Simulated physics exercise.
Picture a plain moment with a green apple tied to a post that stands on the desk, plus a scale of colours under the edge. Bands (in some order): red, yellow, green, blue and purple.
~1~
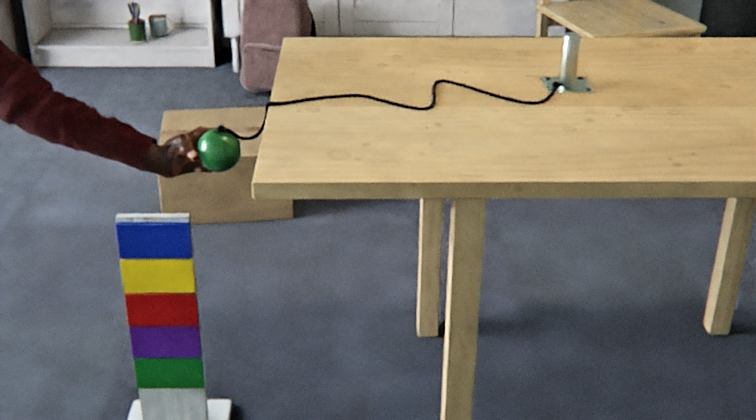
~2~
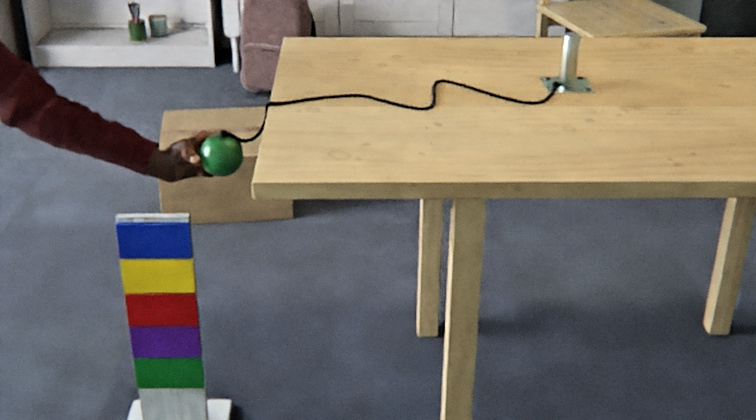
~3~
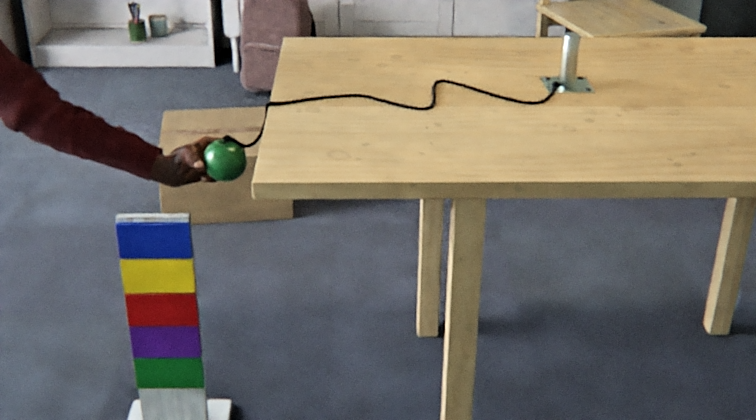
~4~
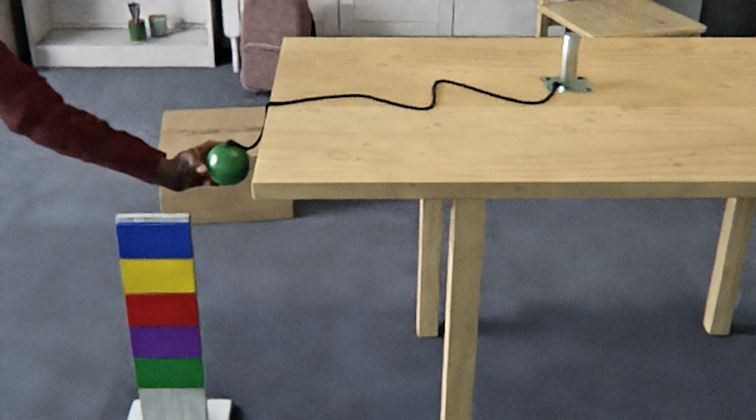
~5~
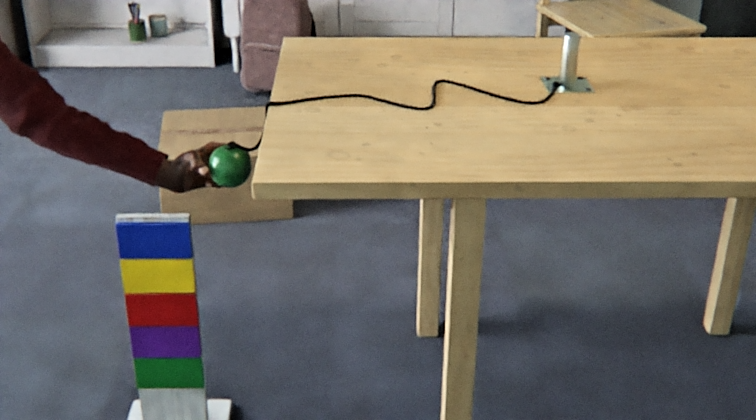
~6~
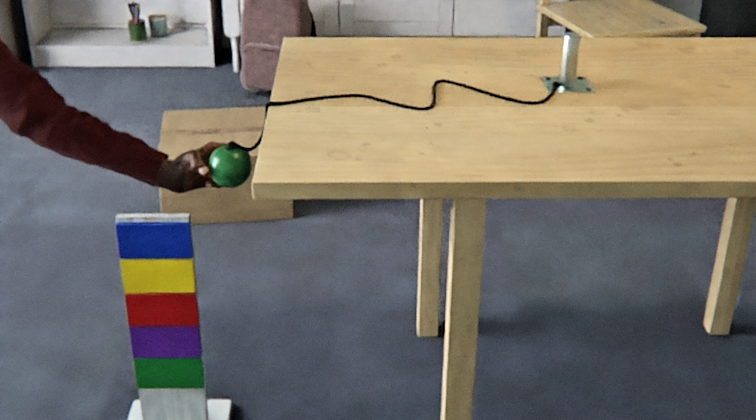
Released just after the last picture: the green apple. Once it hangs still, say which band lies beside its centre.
It is the red band.
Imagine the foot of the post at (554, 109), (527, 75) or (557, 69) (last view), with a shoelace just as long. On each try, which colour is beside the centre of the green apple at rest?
Post by post, in the given order: Purple; purple; red.
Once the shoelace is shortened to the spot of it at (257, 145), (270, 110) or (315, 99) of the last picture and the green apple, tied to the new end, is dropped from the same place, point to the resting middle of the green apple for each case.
Try 1: About (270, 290). Try 2: About (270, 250). Try 3: About (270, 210).
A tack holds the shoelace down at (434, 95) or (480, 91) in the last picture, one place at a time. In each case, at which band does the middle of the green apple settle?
In order: Blue; yellow.
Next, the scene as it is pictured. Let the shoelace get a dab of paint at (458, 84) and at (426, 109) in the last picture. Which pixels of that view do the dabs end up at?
Point one: (408, 95); point two: (303, 103).
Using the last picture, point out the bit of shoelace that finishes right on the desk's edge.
You'd find it at roughly (395, 104).
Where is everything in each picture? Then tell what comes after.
In the first frame, green apple (219, 150); blue (154, 242); yellow (158, 277); red (162, 311); purple (165, 343); green (169, 374).
In the second frame, green apple (222, 155); shoelace through (548, 98) (473, 88) (434, 96) (378, 100) (297, 101).
In the third frame, green apple (225, 160).
In the fourth frame, green apple (228, 164); shoelace through (548, 98) (473, 88) (434, 96) (378, 100) (297, 101).
In the fifth frame, green apple (230, 166).
In the sixth frame, green apple (230, 166); shoelace through (548, 98) (473, 88) (434, 96) (378, 100) (297, 101).
Early on, apple near (293, 271); level with yellow.
Midway, apple near (262, 304); level with red.
Finally, apple near (273, 309); level with red. Its middle rests at the red band.
